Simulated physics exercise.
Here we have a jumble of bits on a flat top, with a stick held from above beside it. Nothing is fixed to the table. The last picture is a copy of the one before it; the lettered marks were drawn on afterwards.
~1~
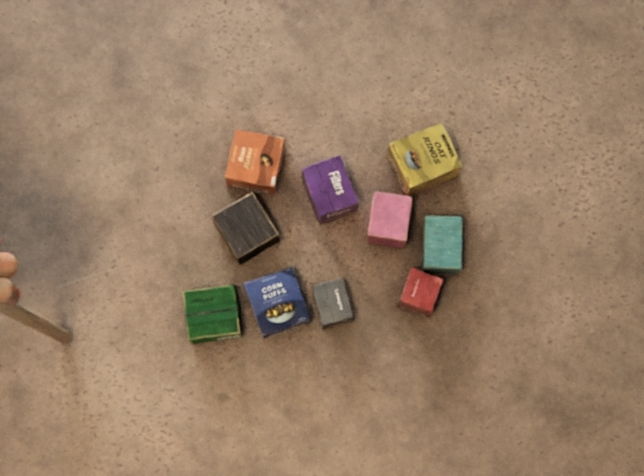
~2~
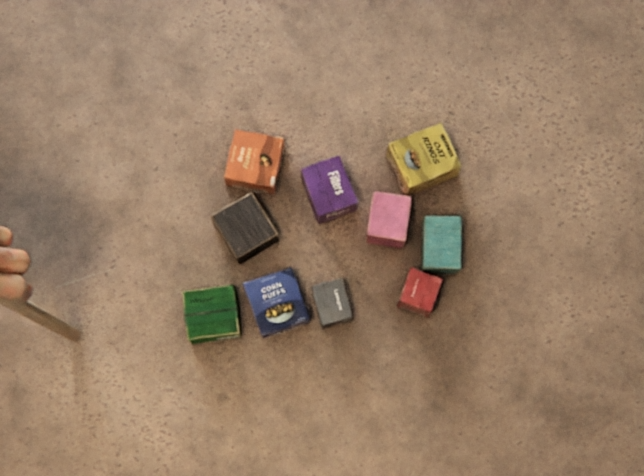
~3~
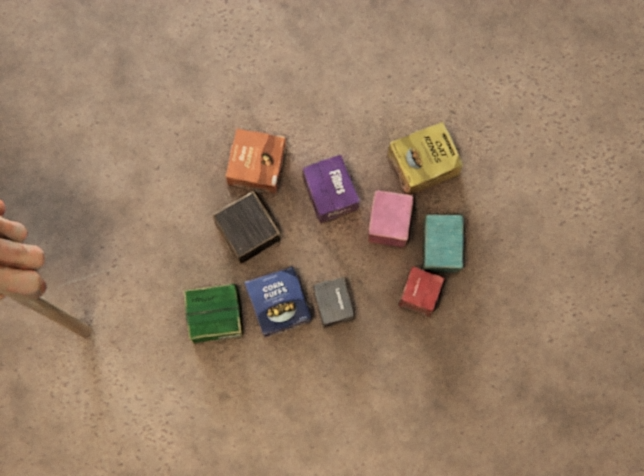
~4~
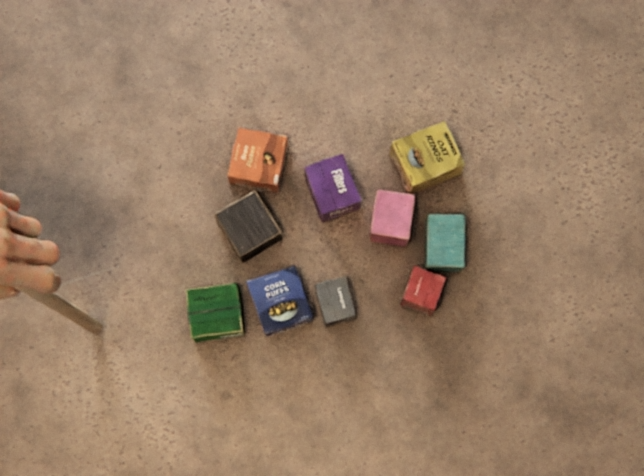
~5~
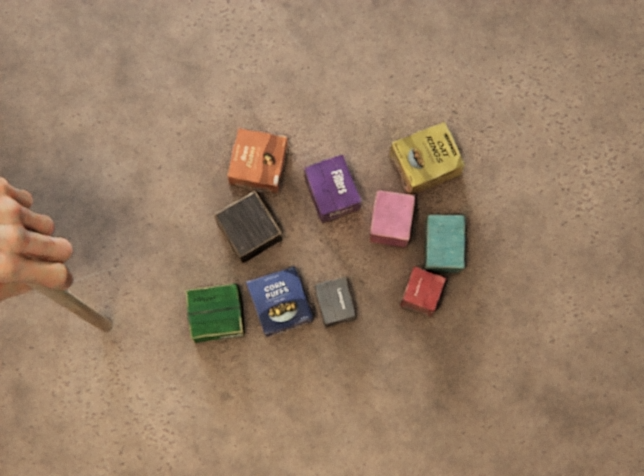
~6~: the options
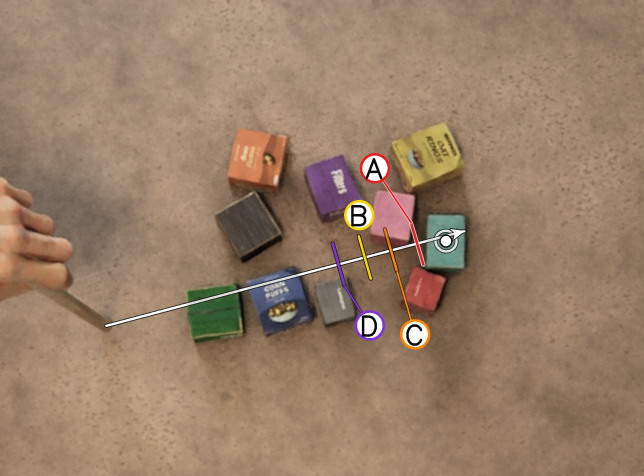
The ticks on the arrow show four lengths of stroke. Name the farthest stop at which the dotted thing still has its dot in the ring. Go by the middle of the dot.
As far as tick A.
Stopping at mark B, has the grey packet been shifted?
By then, yes.
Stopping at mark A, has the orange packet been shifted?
By then, no.
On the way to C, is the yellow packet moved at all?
By then, no.
On the marked copy, A at (417, 243); B at (365, 257); C at (391, 250); D at (338, 264); the arrow from (106, 326) to (465, 231); the white dot at (446, 241).
Following A. Soon after the start, foot of the stick (220, 296); green box (237, 321); blue packet (297, 303).
Later, foot of the stick (332, 266); blue packet (332, 302); grey packet (379, 321).
In the end, foot of the stick (417, 244); blue packet (337, 301); grey packet (381, 326); the dot is still in its ring.
As for the rest, B keeps the dot in but is short; C keeps the dot in but is short; D keeps the dot in but is short.
